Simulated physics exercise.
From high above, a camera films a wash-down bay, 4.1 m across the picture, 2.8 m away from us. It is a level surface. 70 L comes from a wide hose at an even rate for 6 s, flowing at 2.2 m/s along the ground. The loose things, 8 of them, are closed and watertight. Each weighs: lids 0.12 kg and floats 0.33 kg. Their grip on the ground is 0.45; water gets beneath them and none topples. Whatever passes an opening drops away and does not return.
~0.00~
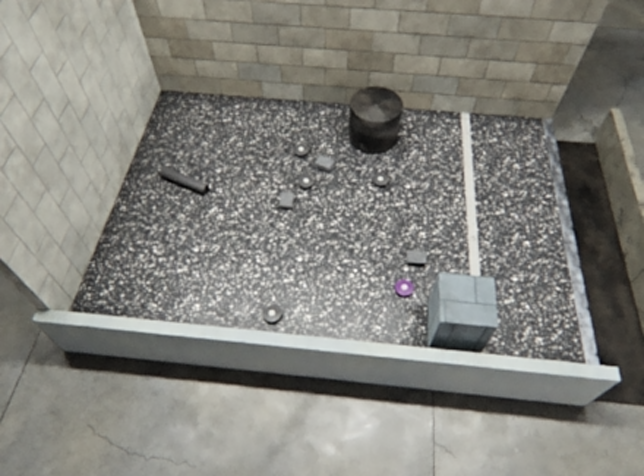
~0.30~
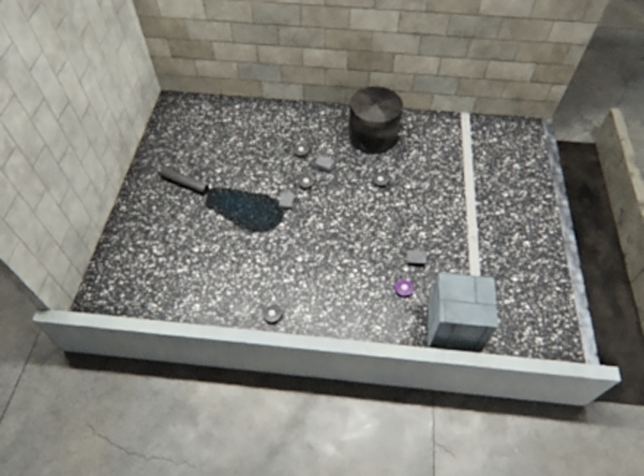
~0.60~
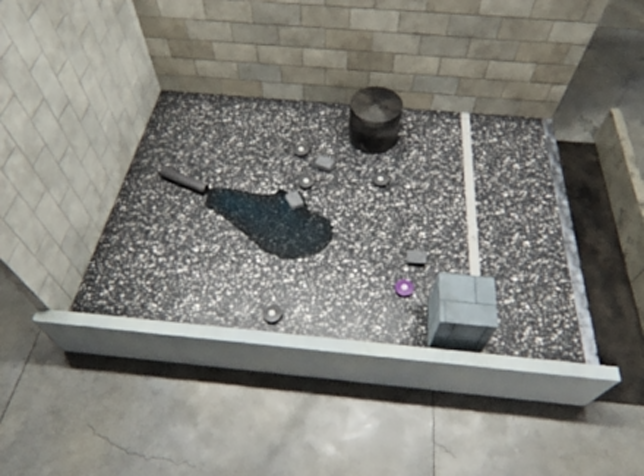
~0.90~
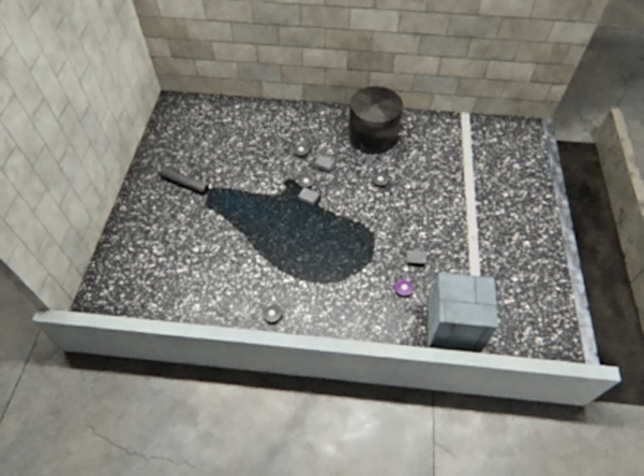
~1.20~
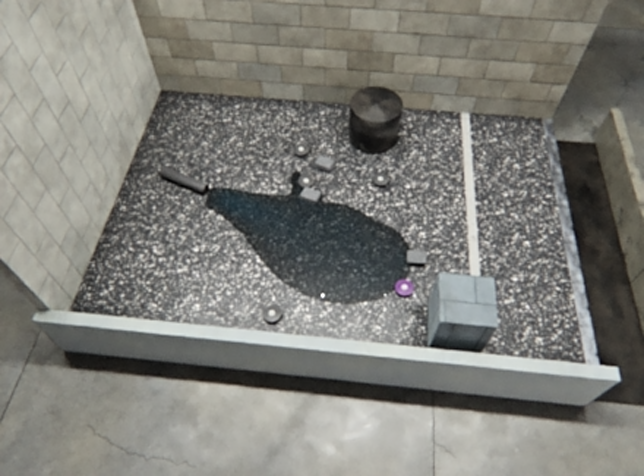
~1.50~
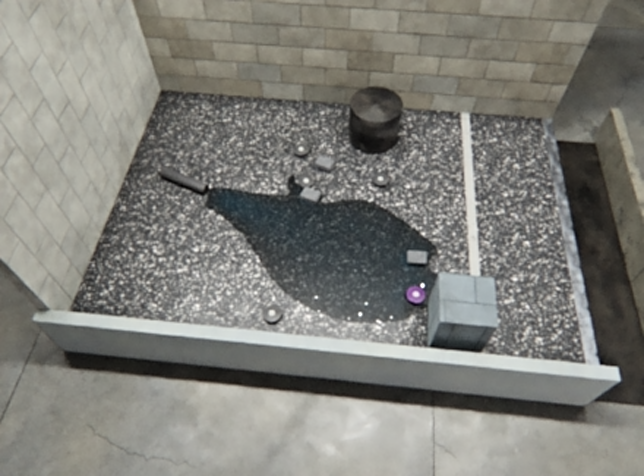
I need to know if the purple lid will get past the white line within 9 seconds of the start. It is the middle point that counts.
It stays in front of it.
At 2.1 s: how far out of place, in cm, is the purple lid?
20 cm or so by then.
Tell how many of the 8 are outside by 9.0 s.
That makes 0 by then.
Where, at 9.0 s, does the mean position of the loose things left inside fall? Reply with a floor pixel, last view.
It works out to somewhere near (314, 213) on the floor.
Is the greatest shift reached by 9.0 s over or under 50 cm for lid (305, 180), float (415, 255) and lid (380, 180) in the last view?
Result by item: Stays closer; goes farther; stays closer.
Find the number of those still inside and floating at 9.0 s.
At that time the total is 0.
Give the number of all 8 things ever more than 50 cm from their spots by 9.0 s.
3.
After 2.1 s the purple lid is near (420, 308), 0.2 m from its start, afloat; 0 of 8 are over the mark; 1 afloat.
After 4.0 s the purple lid is near (391, 345), 0.5 m from its start, afloat; 1 of 8 are over the mark; 1 afloat.
After 6.3 s the purple lid is near (269, 323), 1.1 m from its start, afloat; 1 of 8 are over the mark; 2 afloat.
After 9.0 s the purple lid is near (137, 282), 2.2 m from its start, aground; 1 of 8 are over the mark; 0 afloat.
